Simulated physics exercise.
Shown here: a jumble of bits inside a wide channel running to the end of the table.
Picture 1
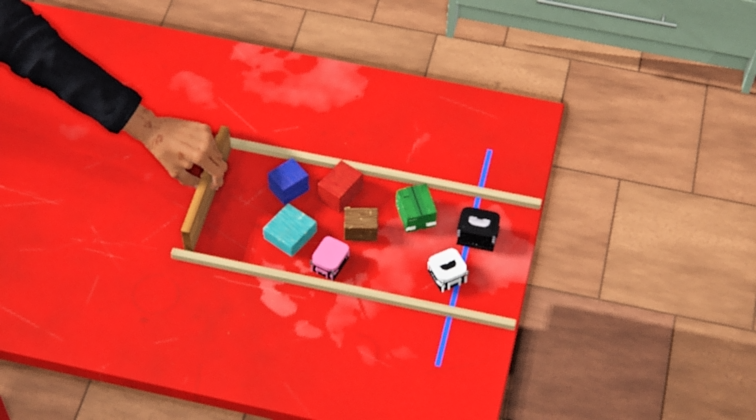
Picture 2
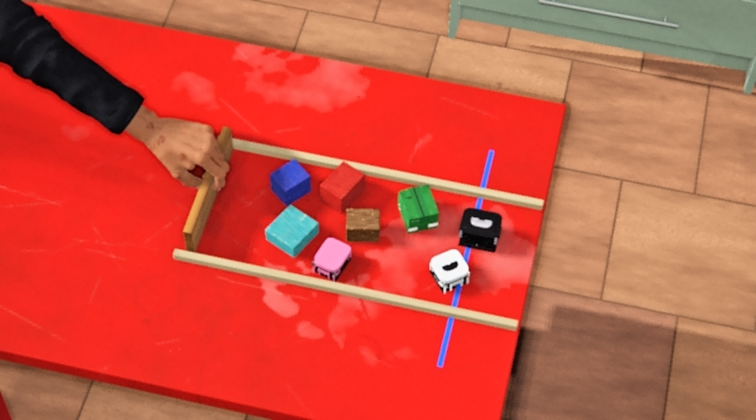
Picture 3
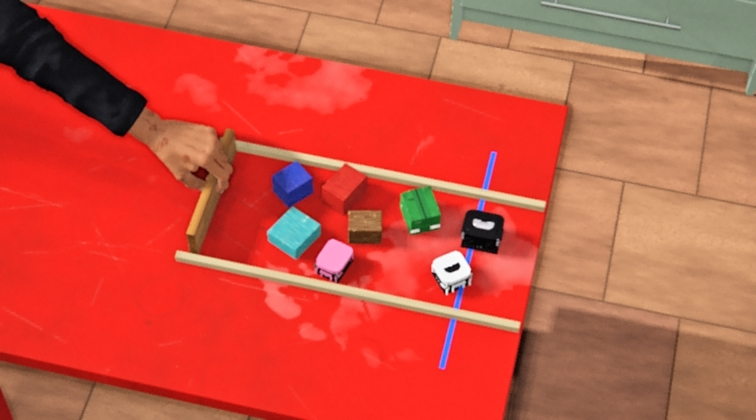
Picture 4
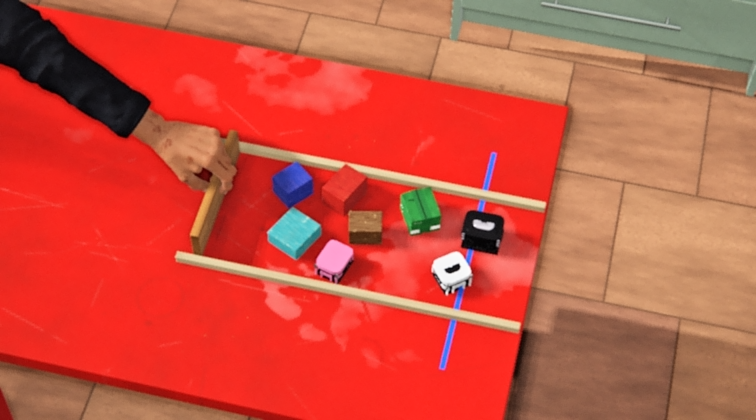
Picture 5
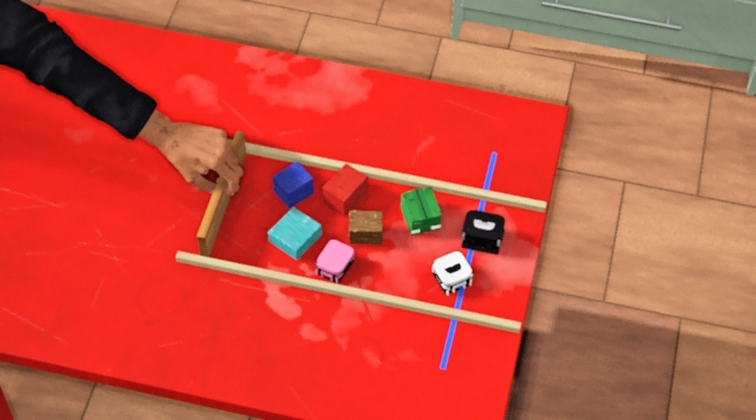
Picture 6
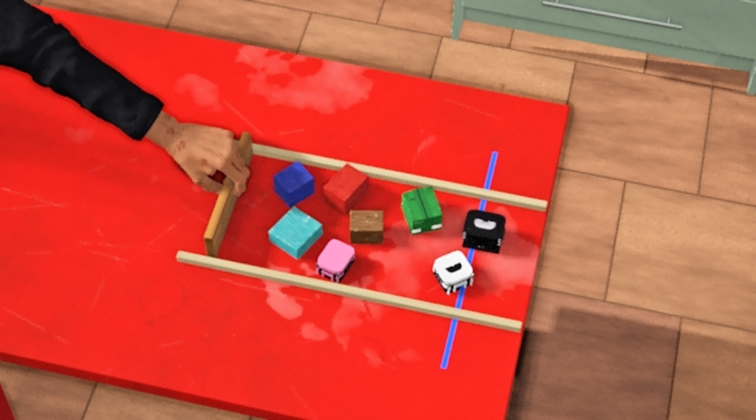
A hand slides a wooden board slightly right behind eight small blocks on a red table.
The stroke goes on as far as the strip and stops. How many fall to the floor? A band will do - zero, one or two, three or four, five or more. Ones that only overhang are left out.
Well, a single one or a pair drops off the table this time.
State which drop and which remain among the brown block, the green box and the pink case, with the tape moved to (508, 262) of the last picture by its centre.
As for the brown block, it does not stay; the green box does not stay; the pink case keeps its spot.
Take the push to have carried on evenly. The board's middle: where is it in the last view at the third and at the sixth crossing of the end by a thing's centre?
I'd put the first at about (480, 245) and the next at about (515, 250).
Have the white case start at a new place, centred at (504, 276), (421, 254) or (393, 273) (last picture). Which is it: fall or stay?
Taking the spots in turn, it stays put, then stays put, then stays put.
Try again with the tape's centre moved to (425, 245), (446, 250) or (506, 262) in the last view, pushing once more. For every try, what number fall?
Respectively, 1, 1 and 5.
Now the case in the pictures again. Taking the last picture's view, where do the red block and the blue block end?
Around (521, 223) and around (493, 216).
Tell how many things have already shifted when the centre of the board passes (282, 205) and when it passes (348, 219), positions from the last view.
That makes 2 at the first spot and 6 at the second.
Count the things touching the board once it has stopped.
Count: 3.
Soon after, none off yet; black case at rest near (484, 231); white case at rest near (453, 273); green box at rest near (422, 211).
Then, none off yet; black case moved about its own width near (520, 237); white case moving near (456, 275); green box moved about its own width near (481, 223).
At rest, the number that fall off is one or two; fallen, green box and black case.
